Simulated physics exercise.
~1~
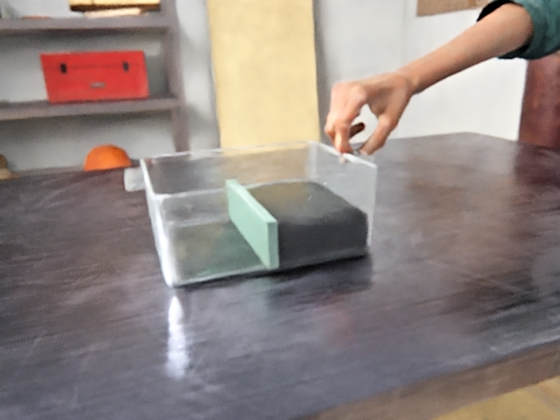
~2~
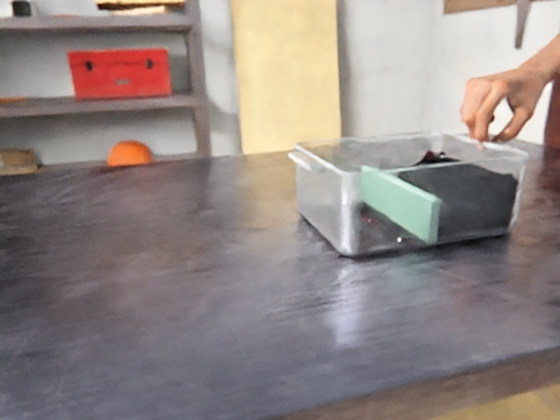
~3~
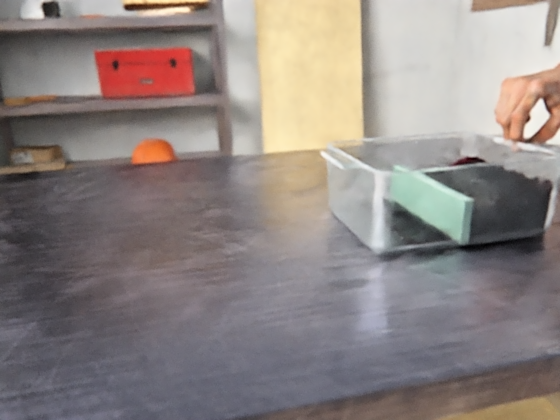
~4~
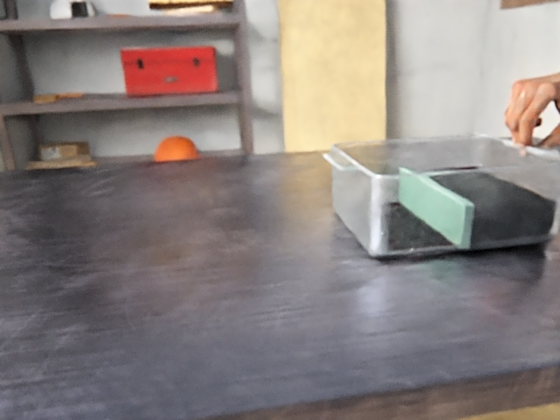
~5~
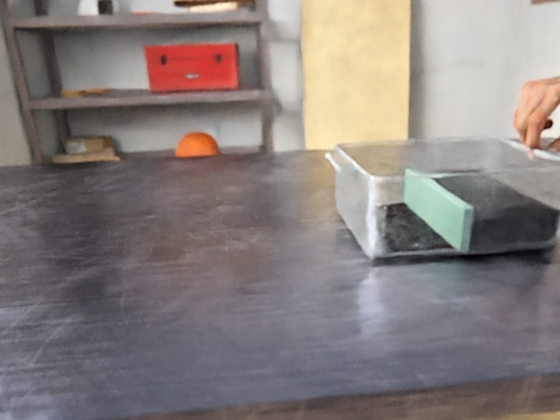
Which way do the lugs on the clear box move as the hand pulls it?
The lugs move to the right along with the box.
A hand pulls a clear box right, and some dark liquid settles left of its divider.
